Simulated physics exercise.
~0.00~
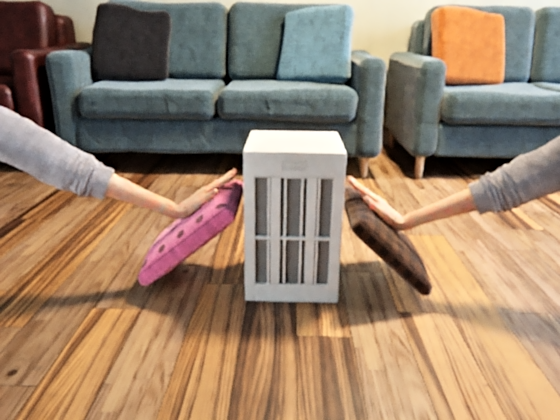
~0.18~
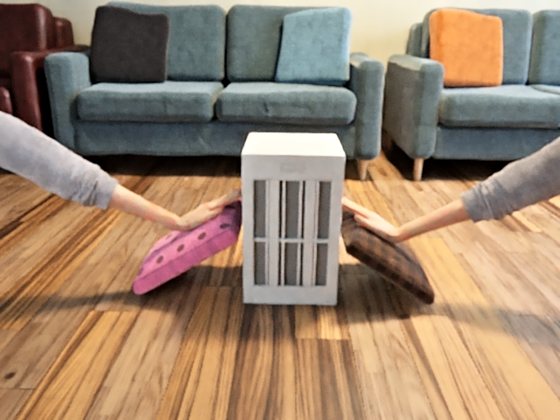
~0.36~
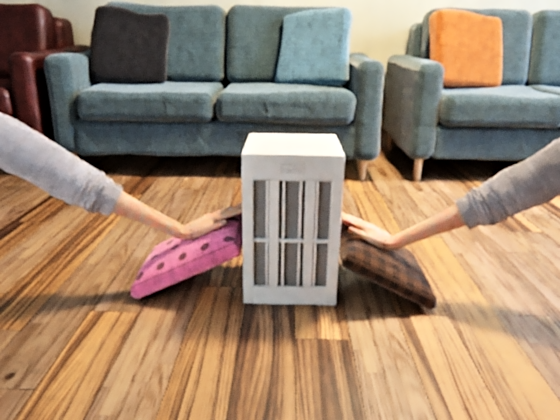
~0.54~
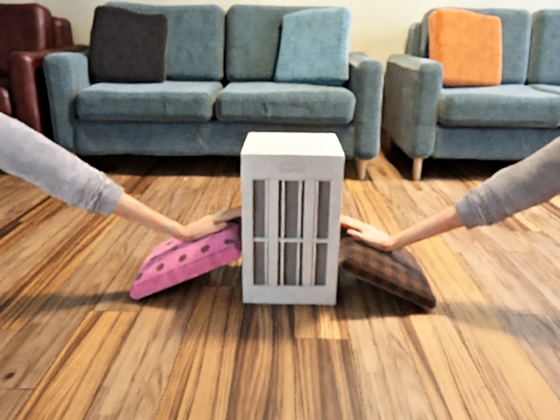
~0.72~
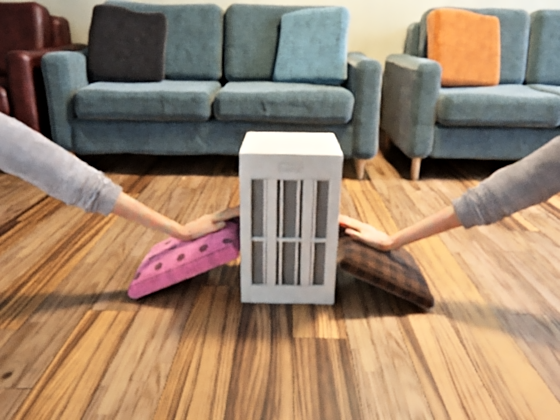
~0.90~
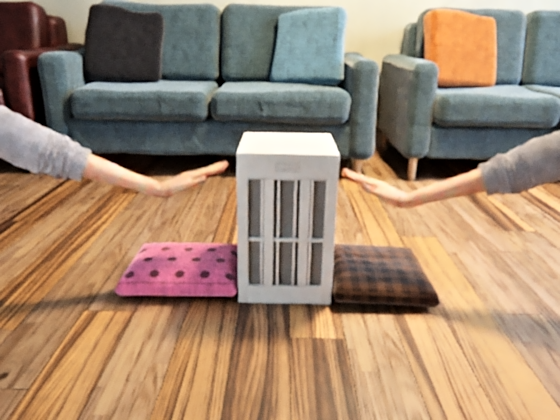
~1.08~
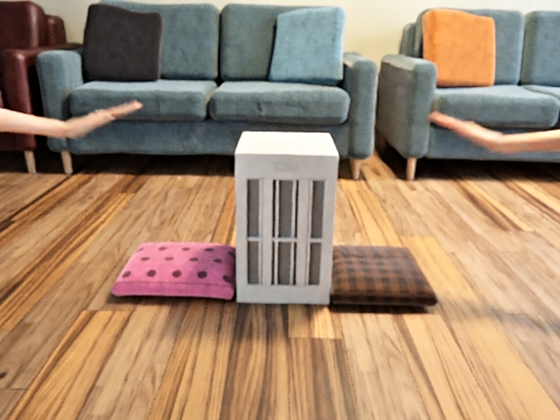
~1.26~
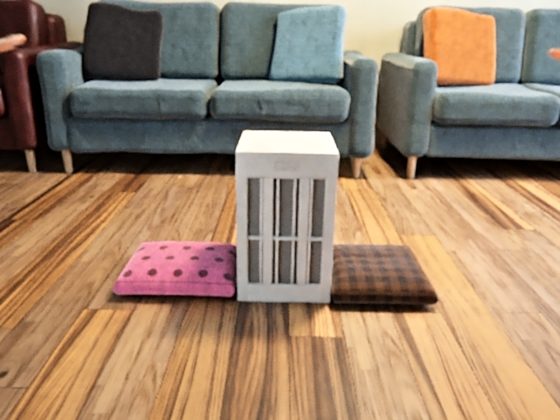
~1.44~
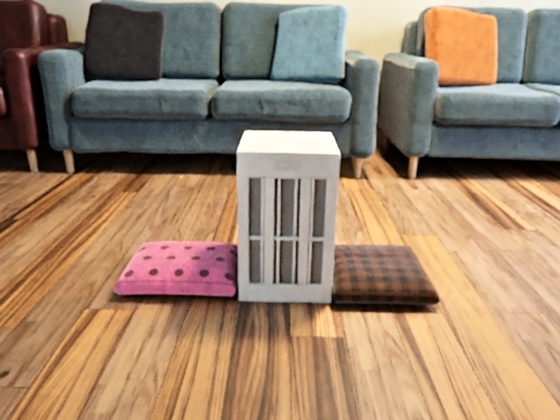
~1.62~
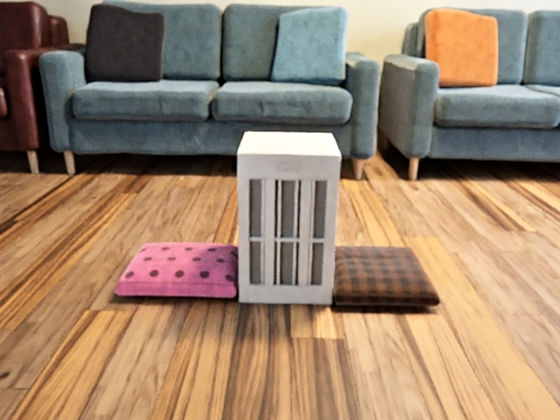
Pink pillow and brown cushion leaning against a white crate sink under two hands, then drop flat beside it as hands withdraw.
